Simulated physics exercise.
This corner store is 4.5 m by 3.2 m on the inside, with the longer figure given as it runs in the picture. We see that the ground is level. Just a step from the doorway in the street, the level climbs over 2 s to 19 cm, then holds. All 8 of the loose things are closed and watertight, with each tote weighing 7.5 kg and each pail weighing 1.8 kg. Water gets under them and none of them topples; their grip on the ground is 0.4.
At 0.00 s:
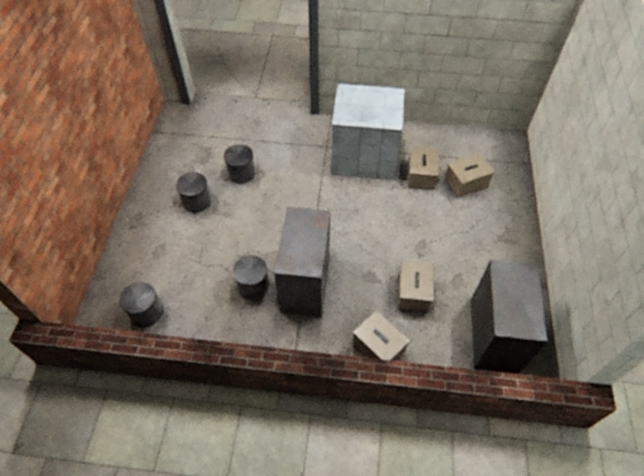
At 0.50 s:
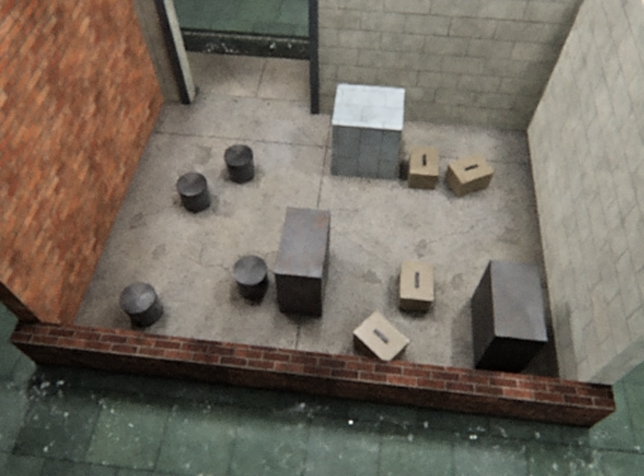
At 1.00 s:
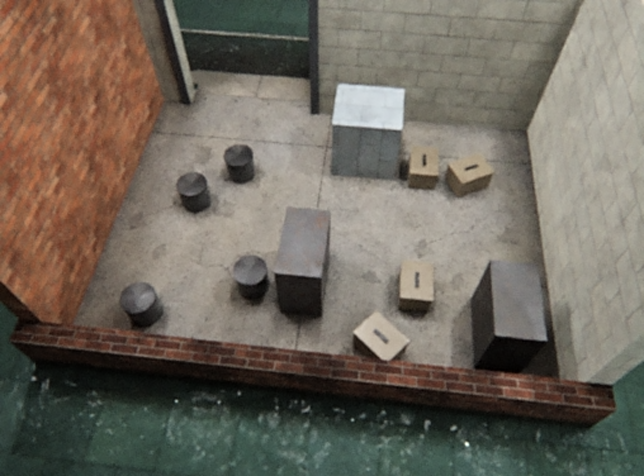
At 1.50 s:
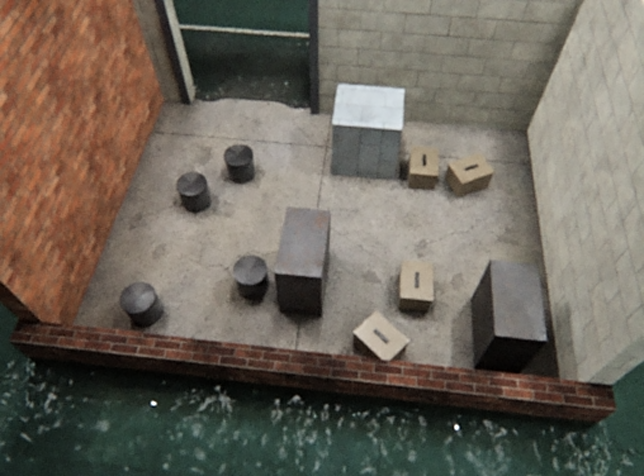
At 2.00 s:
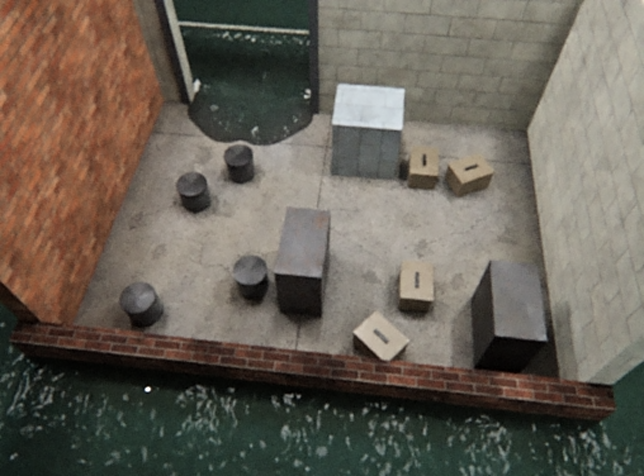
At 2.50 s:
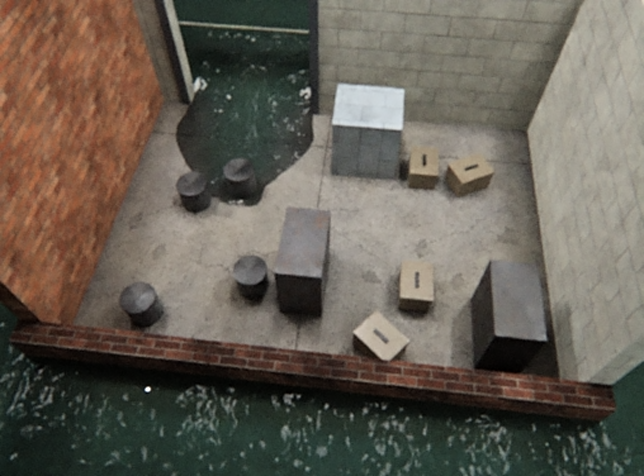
Dark water covers the paving outside, then spreads through the doorway and nudges a dark pail.
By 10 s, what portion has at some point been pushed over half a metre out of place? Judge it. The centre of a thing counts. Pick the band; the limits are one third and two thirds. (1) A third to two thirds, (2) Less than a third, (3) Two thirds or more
The answer is 3.
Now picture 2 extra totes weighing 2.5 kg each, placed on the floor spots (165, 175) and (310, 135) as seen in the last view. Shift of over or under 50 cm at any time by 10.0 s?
The first: Farther. The second: Not as far.
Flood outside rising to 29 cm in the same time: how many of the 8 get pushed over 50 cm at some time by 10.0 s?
7.
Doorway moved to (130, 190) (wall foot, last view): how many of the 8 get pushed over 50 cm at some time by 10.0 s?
You'd get 5 in that case.
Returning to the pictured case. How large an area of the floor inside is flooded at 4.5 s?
My estimate is roughly 8.5 m2.
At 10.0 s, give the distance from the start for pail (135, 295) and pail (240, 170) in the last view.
First 250 cm, then 250 cm.
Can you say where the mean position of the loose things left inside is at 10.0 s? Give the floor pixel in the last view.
About (405, 220).
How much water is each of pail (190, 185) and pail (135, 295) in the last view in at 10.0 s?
First about 15 cm, second about 10 cm.
After 3.5 s 2 of 8 are over 50 cm from their spots; 1 afloat.
After 4.5 s 3 of 8 are over 50 cm from their spots; 4 afloat.
After 7.0 s 5 of 8 are over 50 cm from their spots; 5 afloat.
After 10.0 s 7 of 8 are over 50 cm from their spots, and 7 have been at some point; 7 afloat.
